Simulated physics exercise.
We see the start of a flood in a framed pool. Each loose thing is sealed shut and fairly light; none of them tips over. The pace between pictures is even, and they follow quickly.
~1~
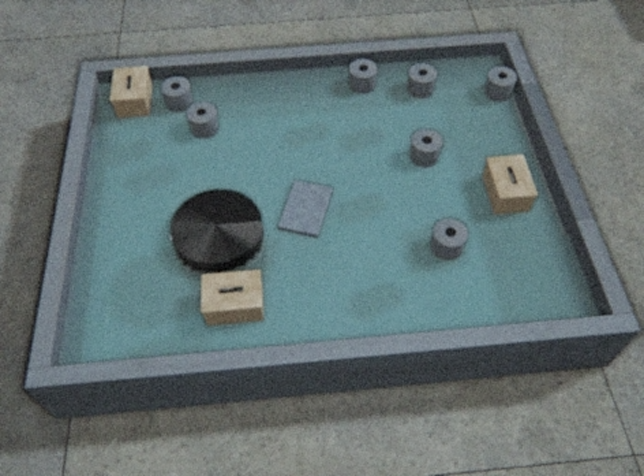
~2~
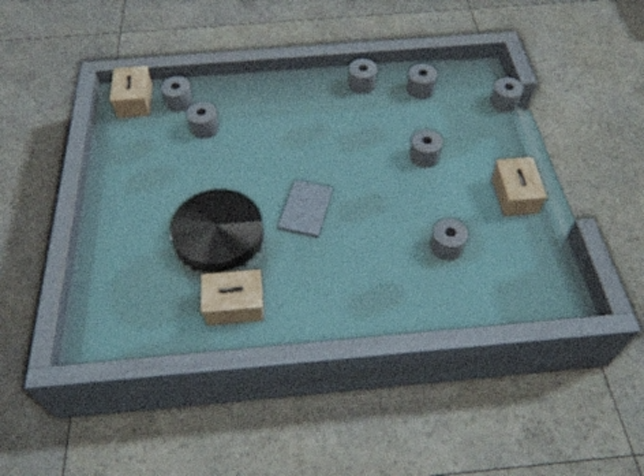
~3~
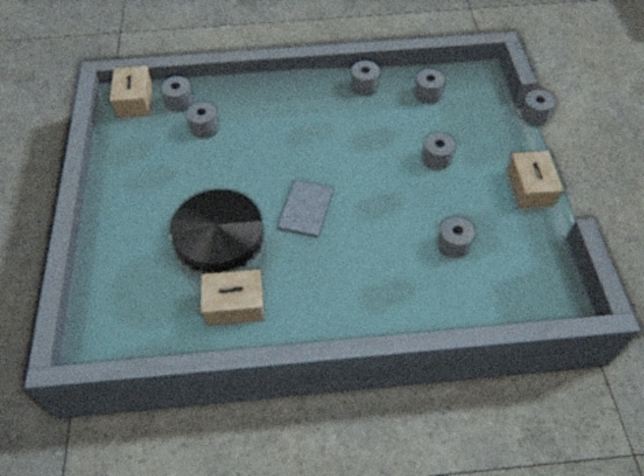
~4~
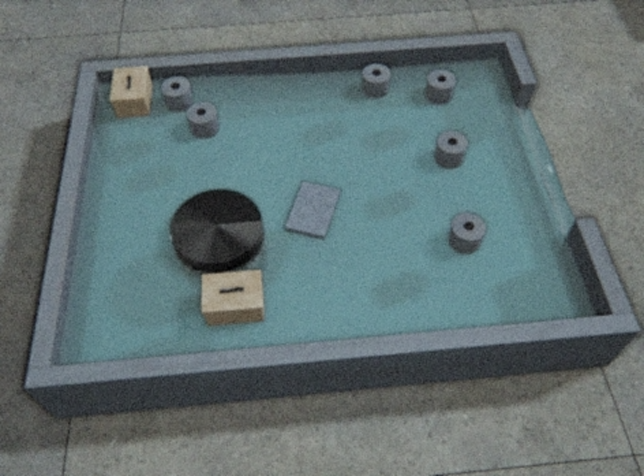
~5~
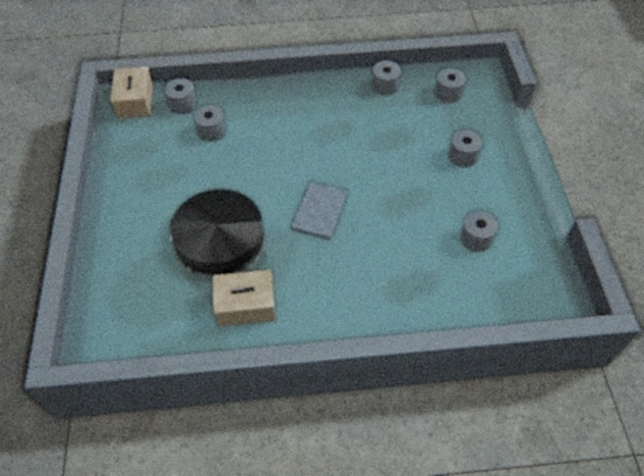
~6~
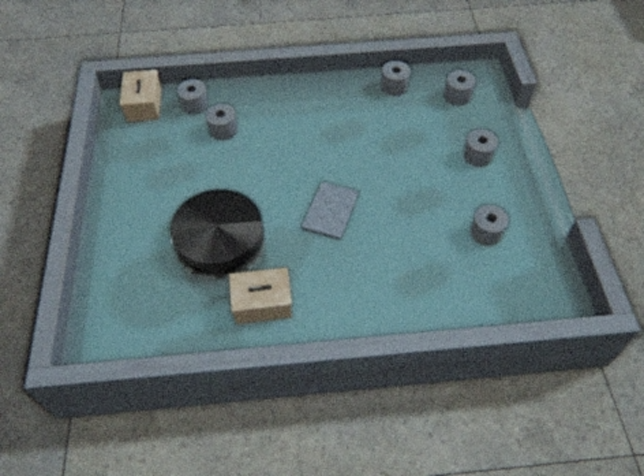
A shallow rectangular pool with a grey frame, holding blue-green water, sits on a paved floor, seen from above at a steady angle. Grey cylindrical tubs float mostly along the top and right, with pale wooden boxes, a black disc at lower left and a grey slab mid-pool. A gap opens in the right wall, a tub and a box pass out through it, and the other floating things drift rightward.
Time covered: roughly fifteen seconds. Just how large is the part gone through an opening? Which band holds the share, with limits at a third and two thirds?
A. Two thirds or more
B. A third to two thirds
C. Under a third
A third to two thirds (B).
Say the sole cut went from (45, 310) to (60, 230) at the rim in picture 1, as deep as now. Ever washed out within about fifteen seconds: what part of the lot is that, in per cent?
20 %.
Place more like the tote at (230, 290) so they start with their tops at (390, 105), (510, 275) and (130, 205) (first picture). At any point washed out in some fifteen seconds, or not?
The first departs, the second departs, the third remains behind.
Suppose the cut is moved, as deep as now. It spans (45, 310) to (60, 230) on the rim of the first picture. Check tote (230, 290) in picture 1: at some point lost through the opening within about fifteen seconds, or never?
As I see it, it's getting away.
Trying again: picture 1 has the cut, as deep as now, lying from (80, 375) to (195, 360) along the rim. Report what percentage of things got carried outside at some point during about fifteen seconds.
I'd put it at 20 %.
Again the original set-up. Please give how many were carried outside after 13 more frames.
I make it 5.
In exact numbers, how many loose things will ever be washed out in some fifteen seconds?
I get 6.
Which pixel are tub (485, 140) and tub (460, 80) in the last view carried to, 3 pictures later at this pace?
The first top is close to (534, 142) and the second close to (493, 91).
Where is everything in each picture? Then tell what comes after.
The first picture shows a tub at (427, 141) floats; a tub at (451, 233) floats; 0 of 11 have shifted.
The second picture shows a tub at (427, 141), afloat; a tub at (451, 233), afloat; 2 of 11 have shifted.
The third picture shows a tub at (440, 144), afloat, close to its start; a tub at (458, 231), afloat, close to its start; 5 of 11 have shifted.
The fourth picture shows a tub at (452, 142), afloat, close to its start; a tub at (469, 227) floats, close to its start; 7 of 11 have shifted.
The fifth picture shows a tub at (467, 141), afloat, close to its start; a tub at (481, 224) floats, close to its start; 8 of 11 have shifted.
The sixth picture shows a tub at (483, 141) floats, a stride from its start; a tub at (491, 218) floats, a stride from its start; 11 of 11 have shifted.
A moment on, 2 of 11 are out; 9 afloat.
Next, 5 of 11 are out; 6 afloat.
Later, 6 of 11 are out; 5 afloat.
In the end, 6 of 11 are out; 5 afloat.
